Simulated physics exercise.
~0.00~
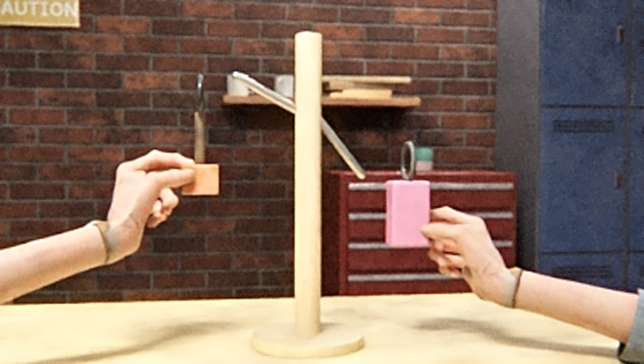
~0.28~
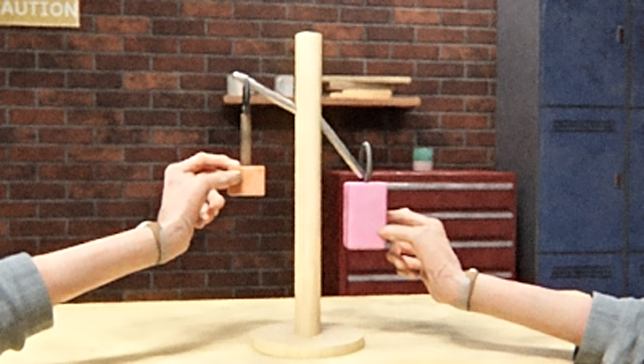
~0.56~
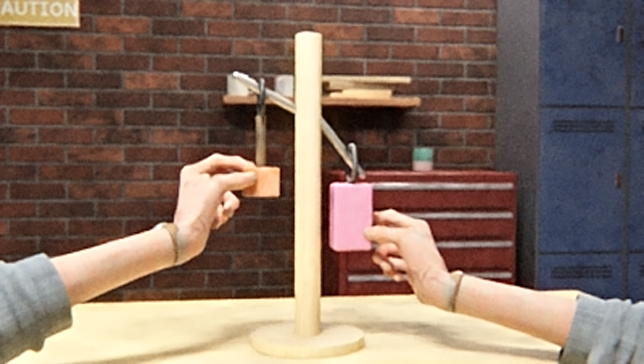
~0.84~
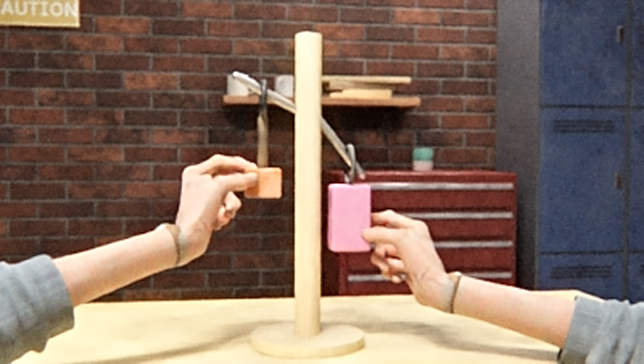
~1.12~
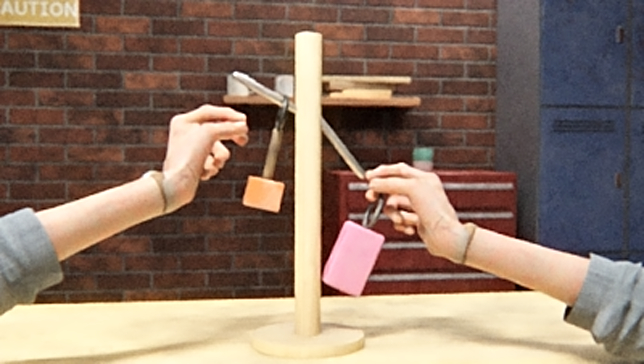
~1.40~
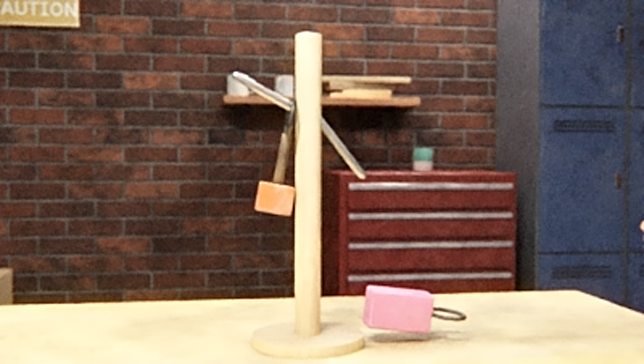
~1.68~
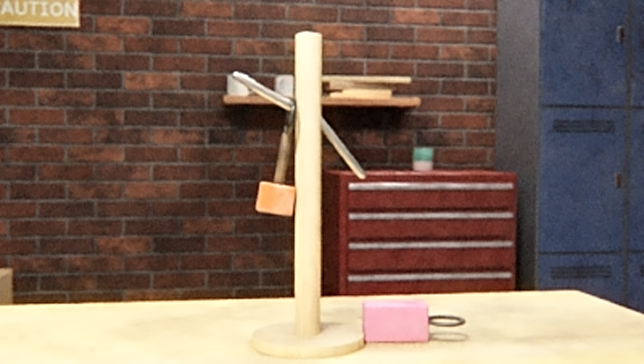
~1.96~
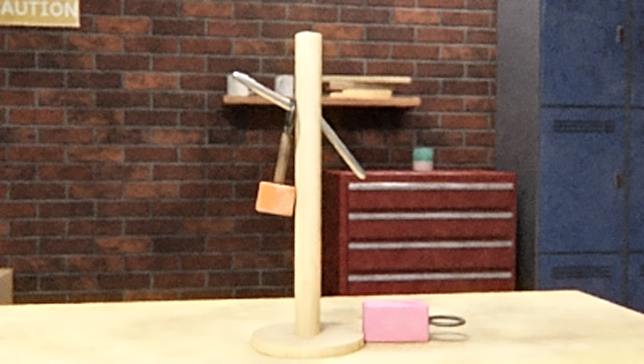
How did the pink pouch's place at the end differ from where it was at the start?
At the start the pink pouch was held up in the air by a hand to the right of the post, and at the end it lay on its side on the table, near the foot of the stand.
